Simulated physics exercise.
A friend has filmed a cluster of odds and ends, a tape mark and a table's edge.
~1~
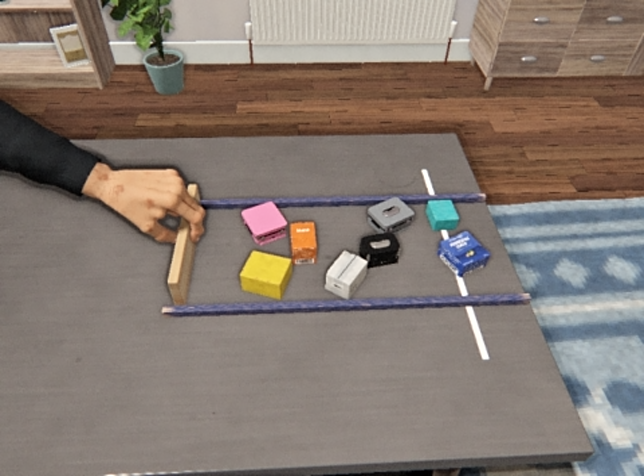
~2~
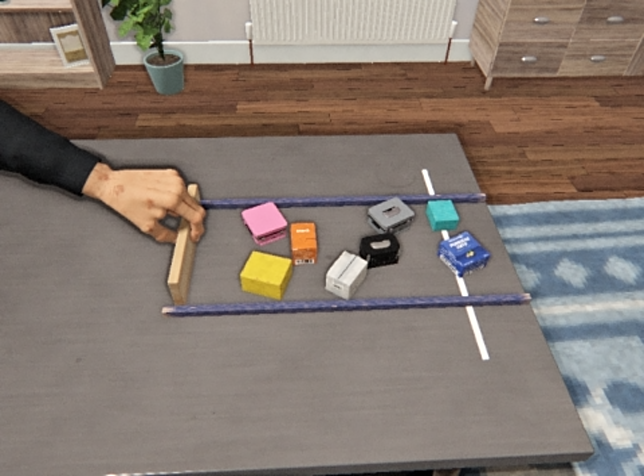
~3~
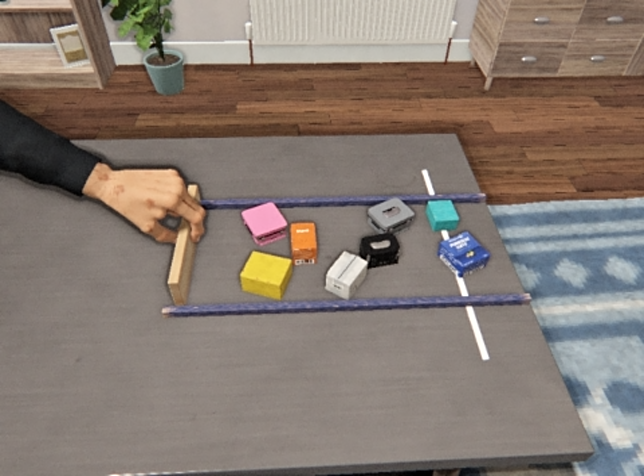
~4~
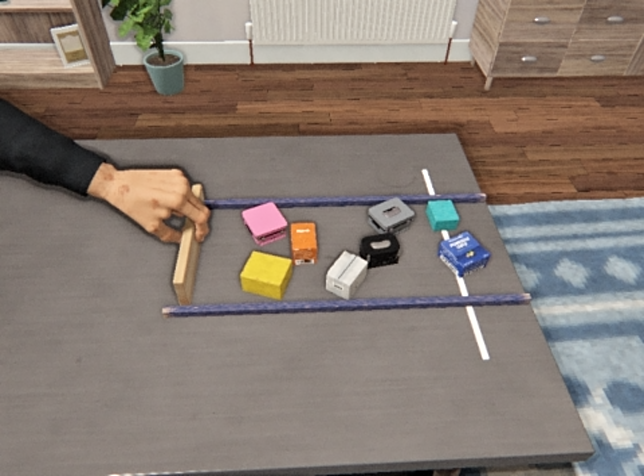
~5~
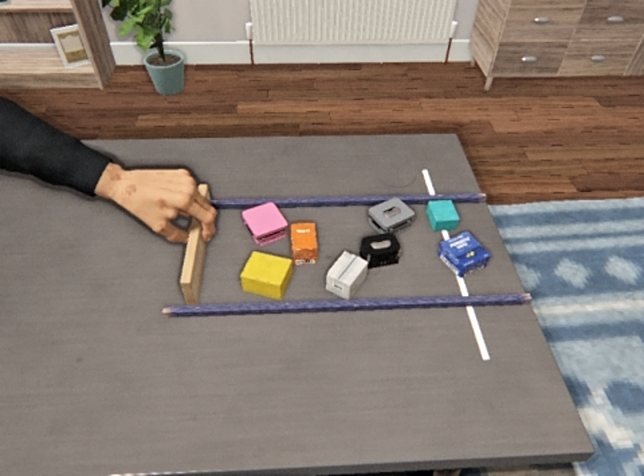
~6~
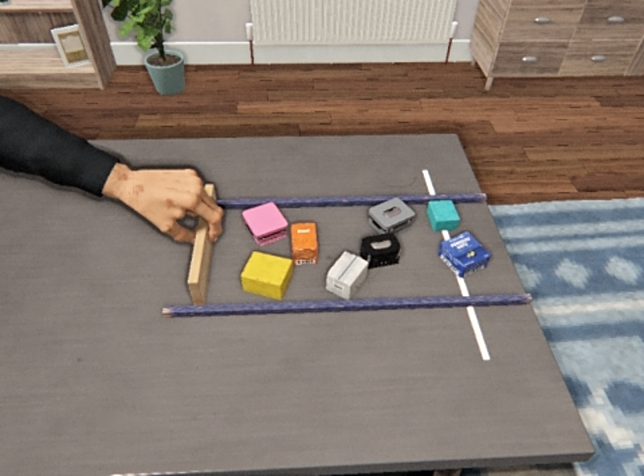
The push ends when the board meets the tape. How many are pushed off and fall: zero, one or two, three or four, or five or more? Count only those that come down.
The number that fall off is one or two.
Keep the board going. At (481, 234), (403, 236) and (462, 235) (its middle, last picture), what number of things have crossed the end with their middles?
It would be 5, 0 and 4.
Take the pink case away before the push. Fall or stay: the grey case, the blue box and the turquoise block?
The grey case holds on, the blue box falls, the turquoise block is kept.
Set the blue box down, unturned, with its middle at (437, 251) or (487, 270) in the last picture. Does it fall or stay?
Place by place, it comes down; falls.
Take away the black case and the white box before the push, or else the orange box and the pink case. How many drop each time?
First 1, then 1.
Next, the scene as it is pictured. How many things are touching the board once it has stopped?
That makes 3.
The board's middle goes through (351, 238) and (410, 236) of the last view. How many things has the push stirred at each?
6 and 8.
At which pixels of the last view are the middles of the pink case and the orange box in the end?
First (458, 217), then (464, 240).
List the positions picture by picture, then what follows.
Blue box (463, 255); turquoise block (442, 215); grey case (390, 219); board (187, 242); tape (449, 248), in the first picture.
Turquoise block (442, 216); pink case (265, 224), in the second picture.
Grey case (390, 219); yellow block (267, 275), in the third picture.
Blue box (463, 255); black case (379, 251), in the fourth picture.
Turquoise block (442, 216); orange box (304, 244), in the fifth picture.
Blue box (464, 255); turquoise block (443, 216); grey case (391, 219); board (205, 242); tape (450, 248), in the sixth picture.
Soon after, none off yet; blue box at rest near (464, 255); turquoise block at rest near (443, 216); grey case at rest near (391, 219).
After that, none off yet; blue box at rest near (464, 255); turquoise block at rest near (443, 216); grey case displaced a little near (404, 220).
And then, none off yet; blue box displaced about its own width near (497, 252); turquoise block displaced about its own width near (488, 216); grey case displaced well along near (461, 218).
In the end, the number that fall off is one or two; gone, turquoise block and blue box.
